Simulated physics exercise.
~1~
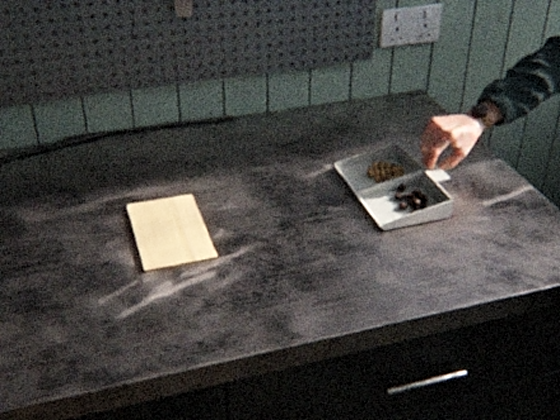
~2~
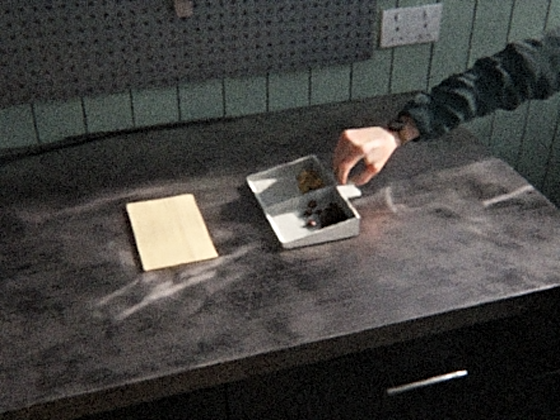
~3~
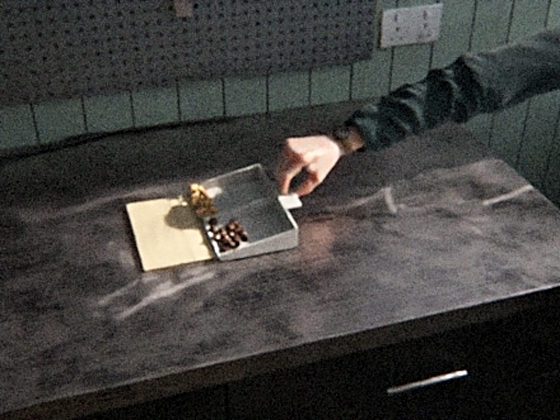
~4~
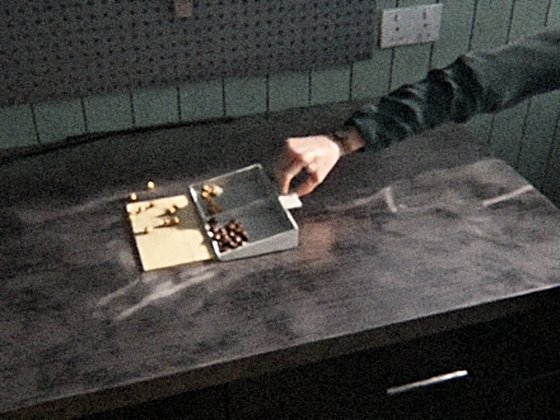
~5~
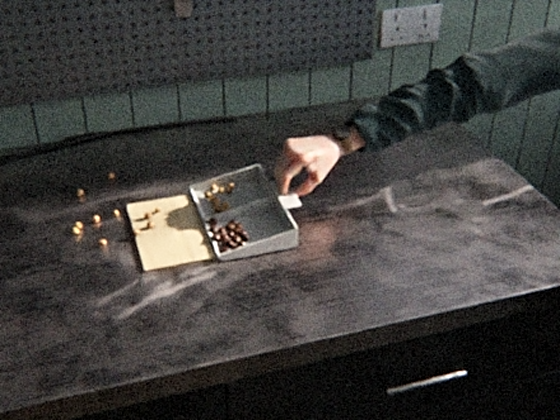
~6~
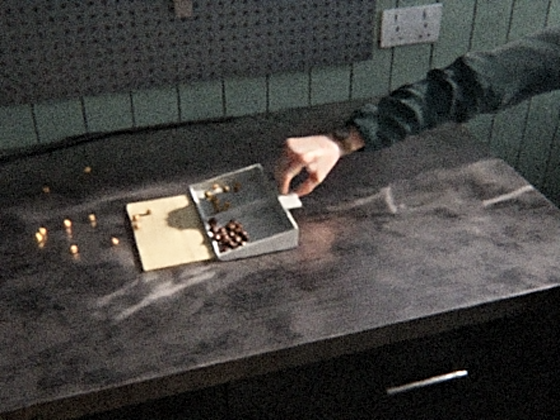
A shallow grey tray with a divider slides left along a dark, worn countertop, pushed from behind by a hand in a dark green sleeve. It carries golden pieces in the back section and dark brown ones in the front. The tray reaches a flat, pale yellow board and stops against it, and both lots shift toward its front rim. Golden pieces spill over the rim, tumble across the board and scatter onto the counter to the left. At the end, some golden pieces remain in the tray, the brown ones are all still inside, and the hand stays at the back.
